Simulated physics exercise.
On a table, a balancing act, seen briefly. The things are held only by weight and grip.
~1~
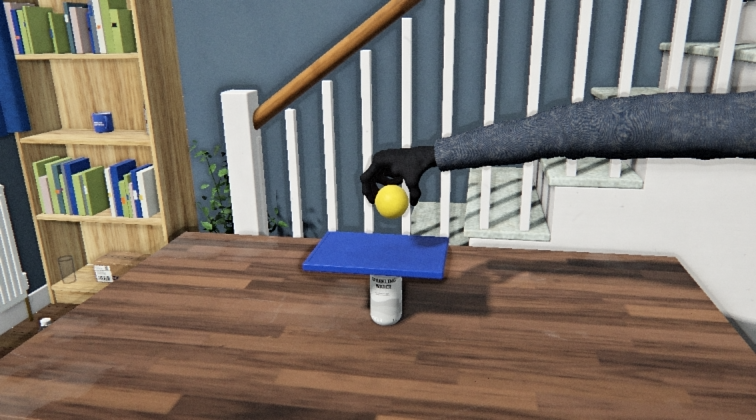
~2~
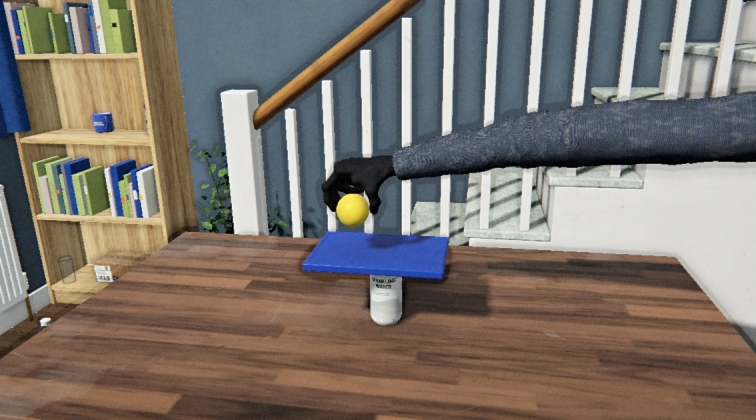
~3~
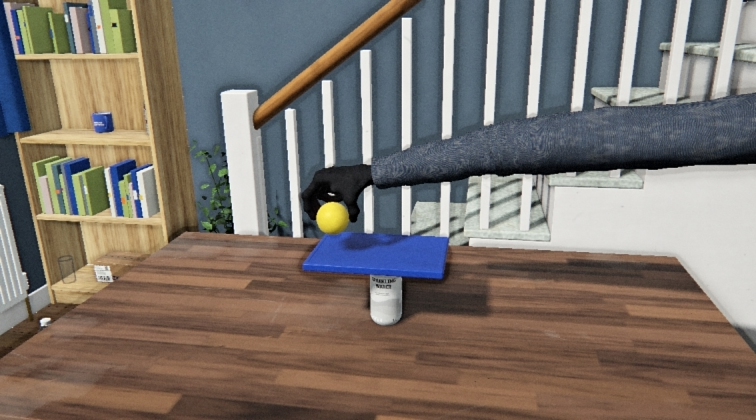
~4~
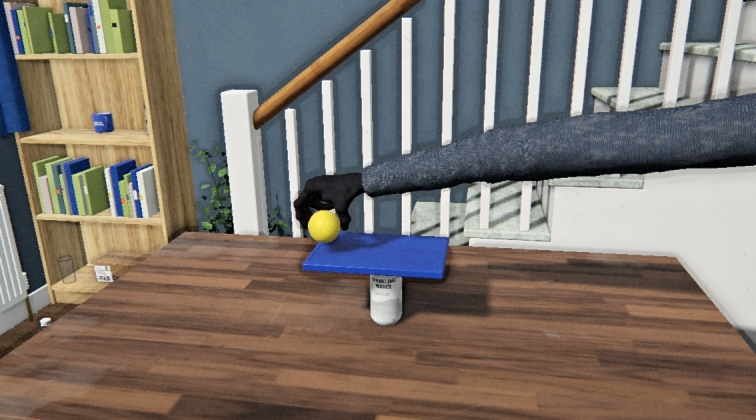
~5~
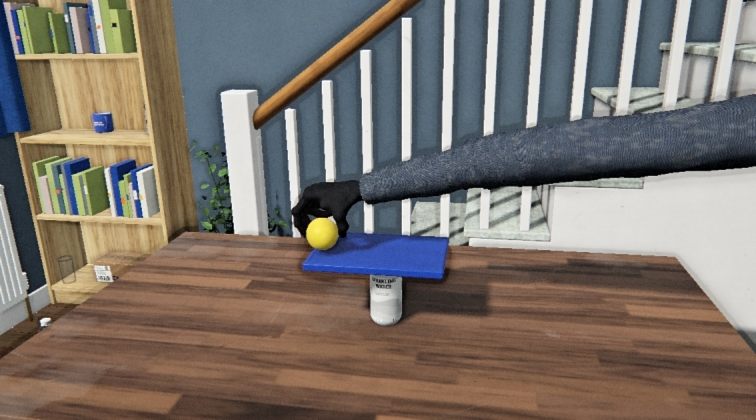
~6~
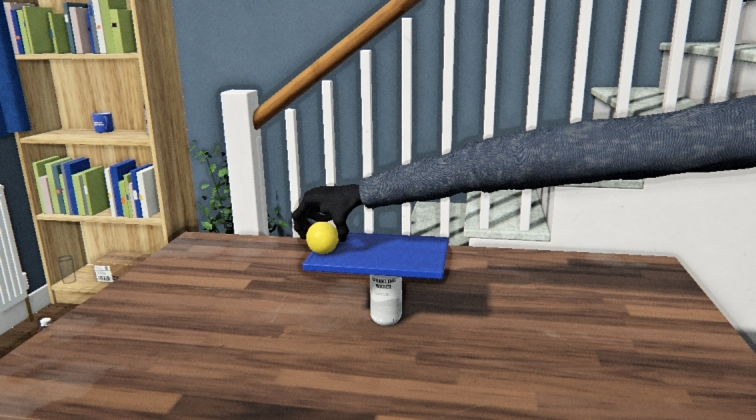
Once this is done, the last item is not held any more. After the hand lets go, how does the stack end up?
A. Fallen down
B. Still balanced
Answer: A.
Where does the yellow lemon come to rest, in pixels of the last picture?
In the final view it sits at roughly (248, 313).
Then, 0.50 s on from there, yellow lemon now fallen; blue lid turned 61° from how it was put.
Then, 0.70 s on from there, blue lid now fallen.
In the end, fallen, yellow lemon and blue lid; white can unmoved. At the end, from the last picture's camera, yellow lemon near (248, 313). The stack loses its balance.
